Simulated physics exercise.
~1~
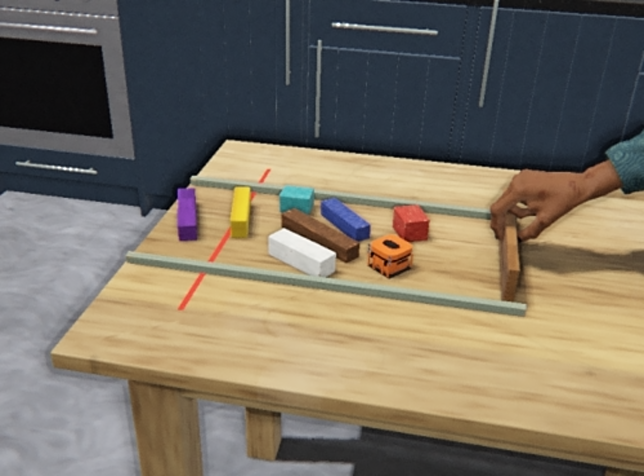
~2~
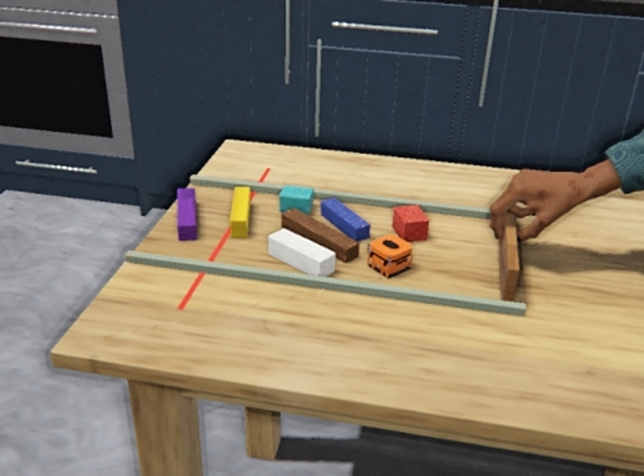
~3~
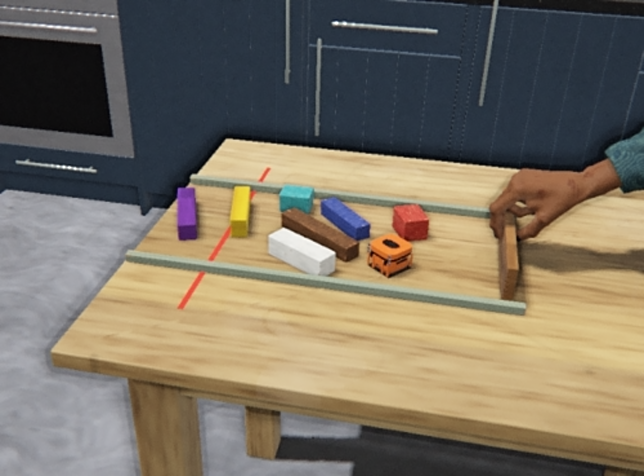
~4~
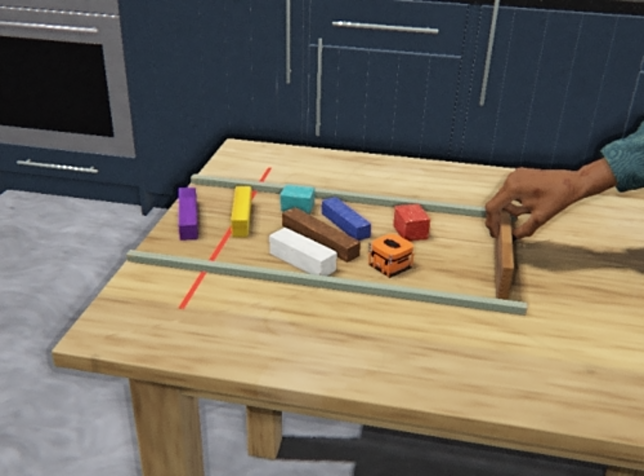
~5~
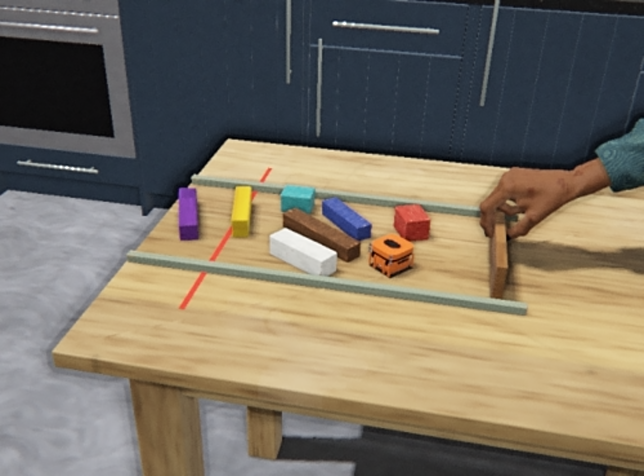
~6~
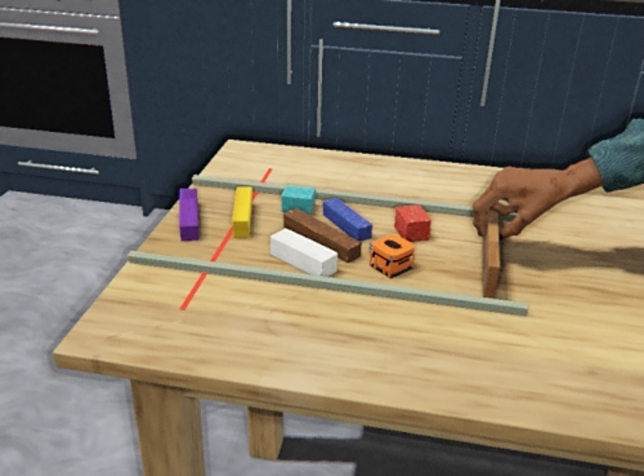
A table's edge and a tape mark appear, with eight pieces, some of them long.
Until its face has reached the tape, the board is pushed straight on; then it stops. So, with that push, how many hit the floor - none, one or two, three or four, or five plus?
Well, a single one or a pair end up dropping off.
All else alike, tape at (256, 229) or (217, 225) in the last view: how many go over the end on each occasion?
Respectively 0 and 3.
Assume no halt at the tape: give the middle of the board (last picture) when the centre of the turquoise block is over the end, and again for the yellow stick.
Estimated middle: (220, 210), and (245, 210) for the other.
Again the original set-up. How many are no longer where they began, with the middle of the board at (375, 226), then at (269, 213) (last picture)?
It comes to 4 for the first spot, 8 for the other.
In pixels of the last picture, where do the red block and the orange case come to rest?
Red block: About (233, 200); orange case: About (206, 236).
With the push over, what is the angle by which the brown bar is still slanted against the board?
About 25°.
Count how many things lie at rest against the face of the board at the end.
It ends up touching 3.
Soon after, none off yet; purple stick at rest near (189, 214); yellow stick at rest near (243, 212); turquoise block at rest near (299, 200).
After that, none off yet; purple stick at rest near (189, 214); yellow stick at rest near (243, 212); turquoise block moving near (294, 199).
And then, none off yet; purple stick moving near (182, 214); yellow stick displaced about its own width near (198, 210); turquoise block displaced well along near (236, 192).
In the end, the number that fall off is one or two; gone, yellow stick and purple stick.
